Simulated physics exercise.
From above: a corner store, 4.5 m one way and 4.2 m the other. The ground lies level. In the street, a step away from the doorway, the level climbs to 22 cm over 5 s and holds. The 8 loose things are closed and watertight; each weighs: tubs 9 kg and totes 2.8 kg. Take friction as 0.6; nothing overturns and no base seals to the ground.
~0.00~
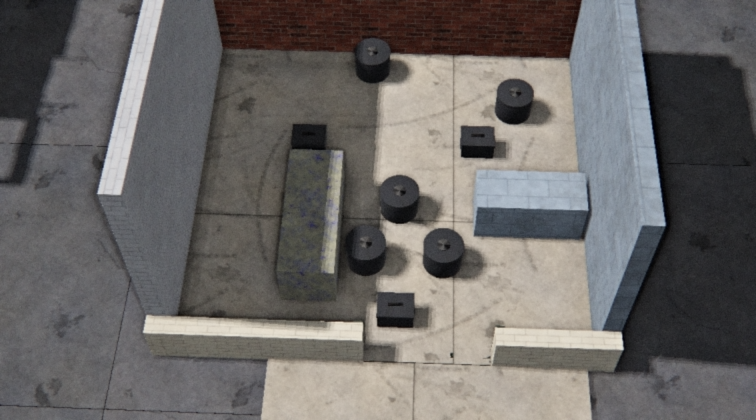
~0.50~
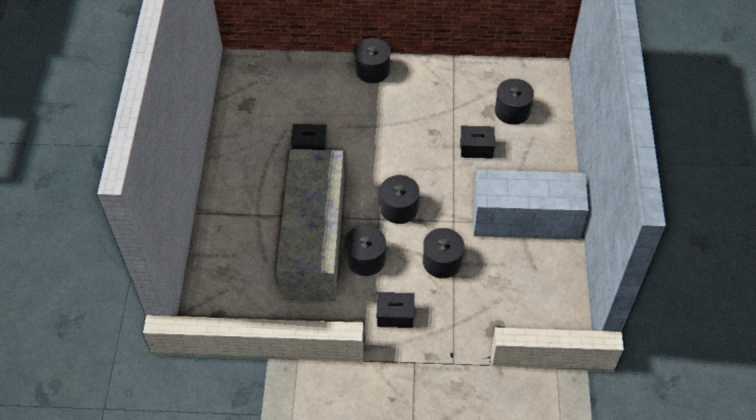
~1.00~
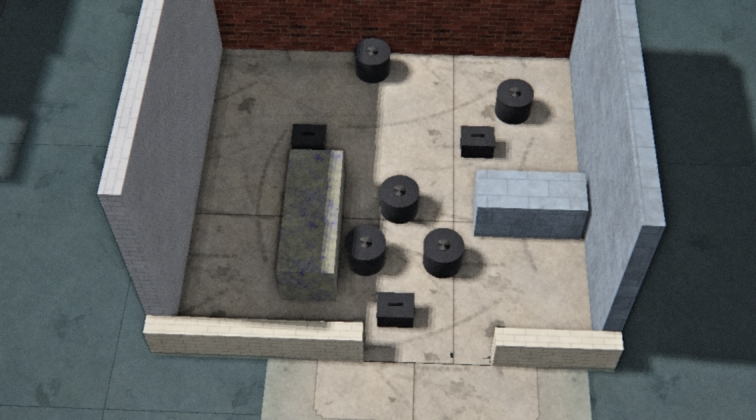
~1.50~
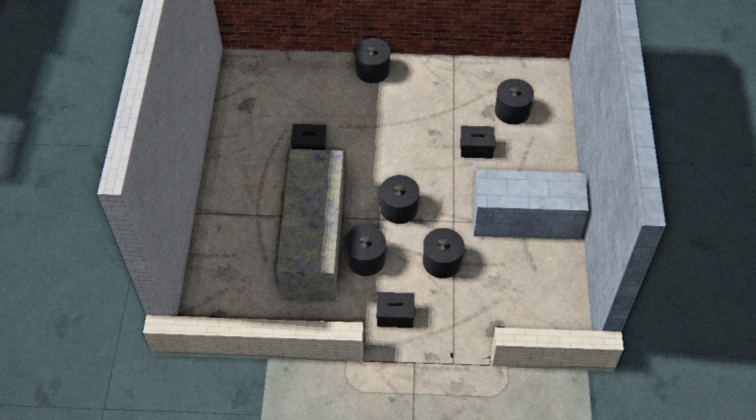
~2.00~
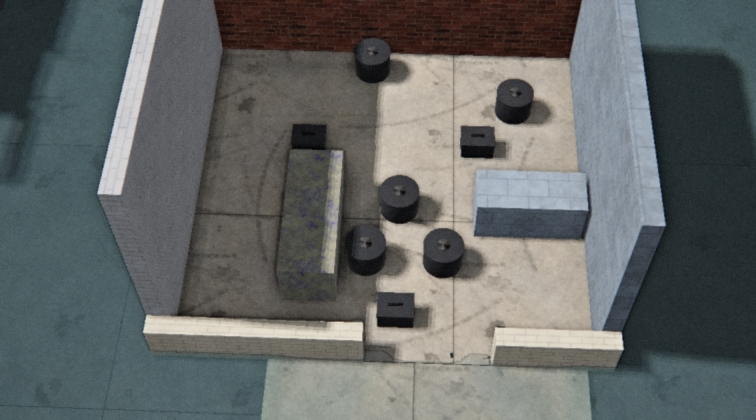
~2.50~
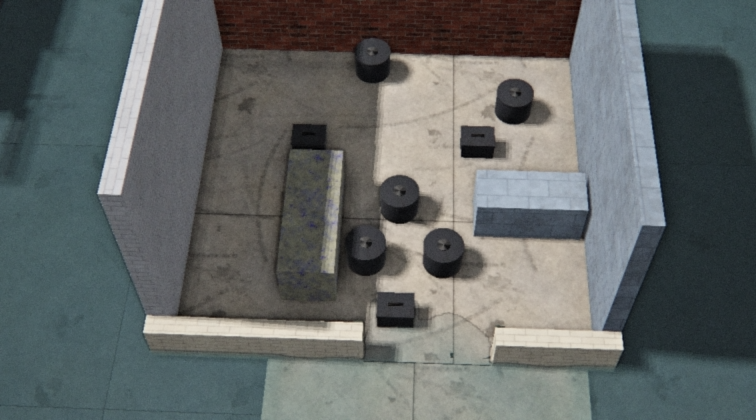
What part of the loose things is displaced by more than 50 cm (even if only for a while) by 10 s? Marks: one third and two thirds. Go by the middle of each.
It is two thirds or above.
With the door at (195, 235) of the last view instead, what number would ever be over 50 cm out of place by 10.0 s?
Then 3.
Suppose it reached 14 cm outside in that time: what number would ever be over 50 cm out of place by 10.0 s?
In that case 4 of them.
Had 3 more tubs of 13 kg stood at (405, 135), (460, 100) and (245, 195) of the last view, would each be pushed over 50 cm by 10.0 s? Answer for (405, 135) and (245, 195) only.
In turn: More, less.
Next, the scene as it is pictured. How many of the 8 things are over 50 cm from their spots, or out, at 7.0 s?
4 of them.
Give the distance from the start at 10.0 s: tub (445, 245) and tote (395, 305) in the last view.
In that order: 300 cm, 300 cm.
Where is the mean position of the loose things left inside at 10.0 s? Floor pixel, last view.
Around (371, 108).
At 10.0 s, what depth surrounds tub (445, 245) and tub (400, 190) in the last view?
About 13 and 13 cm.
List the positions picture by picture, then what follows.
In the first picture, a tub at (515, 93) rests on the ground; a tub at (366, 243), on the bottom; 0.0 m2 under water; 0 of 8 have shifted.
In the second picture, a tub at (515, 93), on the bottom; a tub at (366, 243) rests on the ground; water covers 0.0 m2; 0 of 8 have shifted.
In the third picture, a tub at (515, 93), on the bottom; a tub at (366, 243), on the bottom; 0.0 m2 under water; 0 of 8 have shifted.
In the fourth picture, a tub at (515, 93) rests on the ground; a tub at (366, 243), on the bottom; water covers 0.0 m2; 0 of 8 have shifted.
In the fifth picture, a tub at (515, 93), on the bottom; a tub at (366, 243), on the bottom; 0.0 m2 under water; 0 of 8 have shifted.
In the sixth picture, a tub at (515, 93) rests on the ground; a tub at (366, 243), on the bottom; water covers 0.3 m2; 0 of 8 have shifted.
After 3.5 s 0 of 8 are over 50 cm from their spots; 0 afloat.
After 4.5 s 1 of 8 are over 50 cm from their spots; 1 afloat.
After 7.0 s 4 of 8 are over 50 cm from their spots; 1 afloat.
After 10.0 s 7 of 8 are over 50 cm from their spots, and 7 have been at some point; 6 afloat.
